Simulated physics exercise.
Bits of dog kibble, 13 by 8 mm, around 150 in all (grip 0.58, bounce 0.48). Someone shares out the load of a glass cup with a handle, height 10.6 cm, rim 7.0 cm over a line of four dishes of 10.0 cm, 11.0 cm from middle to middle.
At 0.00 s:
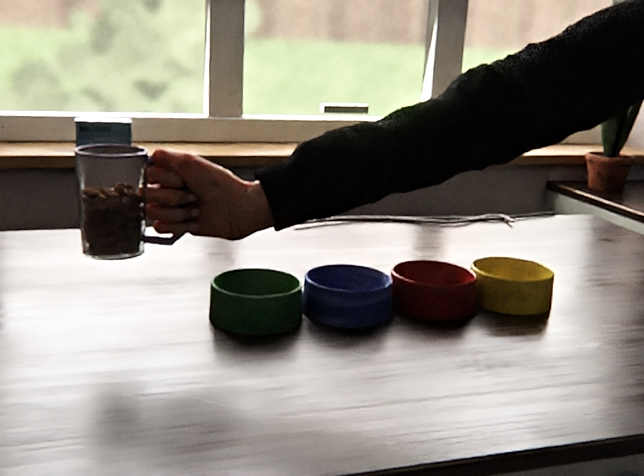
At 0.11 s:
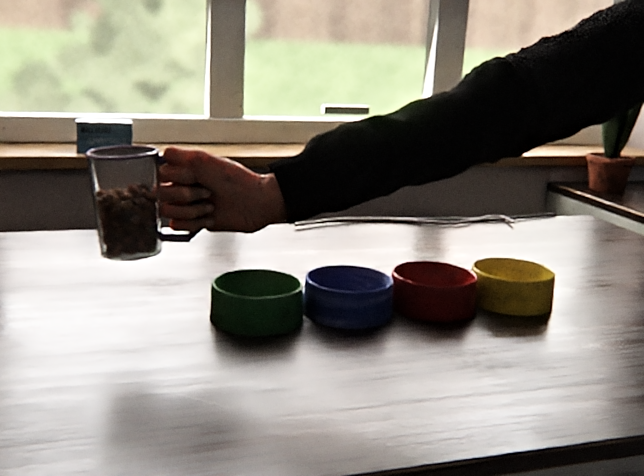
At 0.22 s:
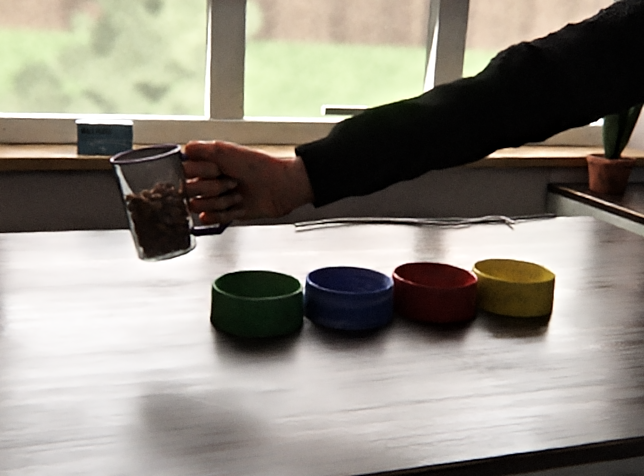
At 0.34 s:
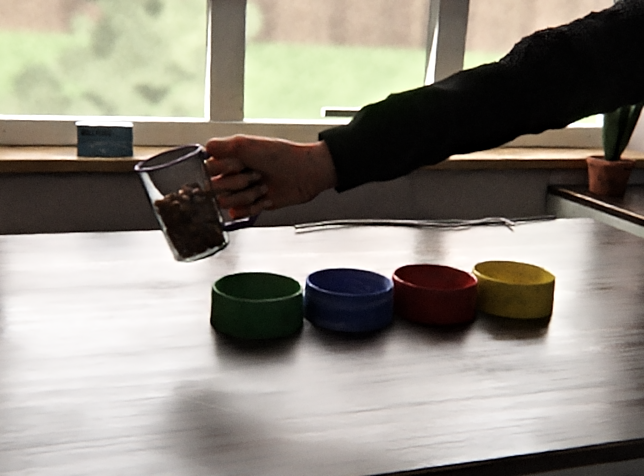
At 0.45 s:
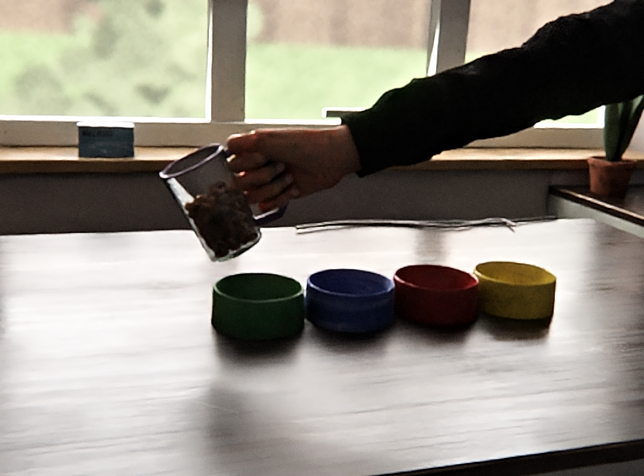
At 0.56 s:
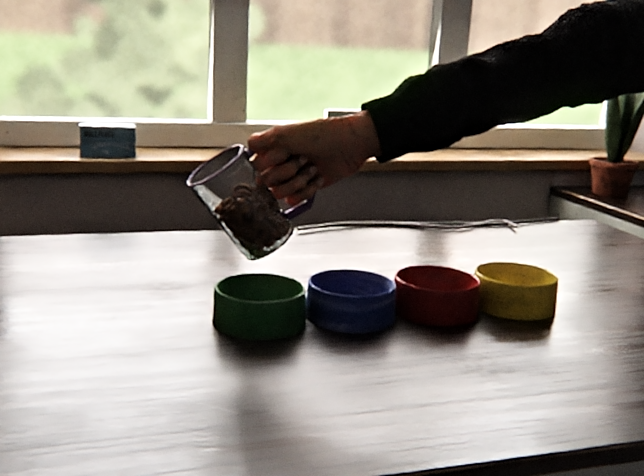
A hand in a dark sleeve carried a clear cup of brown kibble rightward above a table, tilting it steadily to the left as it neared the row of green, blue, red and yellow dishes.
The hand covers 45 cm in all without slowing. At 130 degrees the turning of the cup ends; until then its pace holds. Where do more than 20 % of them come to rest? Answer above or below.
Red above, blue below, green below, yellow below, counter below.
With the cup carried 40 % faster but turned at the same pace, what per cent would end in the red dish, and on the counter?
Red 100, counter 0.
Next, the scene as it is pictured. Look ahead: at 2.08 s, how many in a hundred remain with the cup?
Roughly 5 per cent.
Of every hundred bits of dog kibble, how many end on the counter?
Roughly 0 per cent.
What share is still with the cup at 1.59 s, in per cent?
Some 95 per cent of the load.
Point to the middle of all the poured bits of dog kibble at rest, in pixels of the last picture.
Around (439, 294).
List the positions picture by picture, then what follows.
In the first frame, cup at (113, 202), tilt 0 degrees, lip at (75, 151), moved 0.0 cm; middle of the pieces at (113, 220); green dish at (257, 282); blue dish at (348, 277); red dish at (433, 273); yellow dish at (512, 269).
In the second frame, cup at (127, 203), tilt 4 degrees, lip at (87, 154), moved 1.4 cm; middle of the pieces at (129, 220).
In the third frame, cup at (157, 203), tilt 12 degrees, lip at (112, 161), moved 4.4 cm; middle of the pieces at (161, 220).
In the fourth frame, cup at (186, 205), tilt 20 degrees, lip at (136, 169), moved 7.4 cm; middle of the pieces at (192, 220).
In the fifth frame, cup at (214, 205), tilt 28 degrees, lip at (162, 177), moved 10.3 cm; middle of the pieces at (222, 219).
In the sixth frame, cup at (243, 205), tilt 36 degrees, lip at (189, 185), moved 13.4 cm; middle of the pieces at (253, 218); green dish at (260, 287); blue dish at (352, 282); red dish at (437, 278); yellow dish at (516, 274). Its pace works out near 70 degrees a second; the hand travels 27 cm a second.
After 1.18 s, tilt 80 degrees; cup holds 100 %.
After 1.59 s, tilt 110 degrees; cup holds 95 %, red 5 %.
Then, at 2.08 s, tilt 130 degrees; cup holds 5 %, red 95 %.
At rest (2.7 s), red 100 %, blue 0 %, green 0 %, yellow 0 %, counter 0 %.
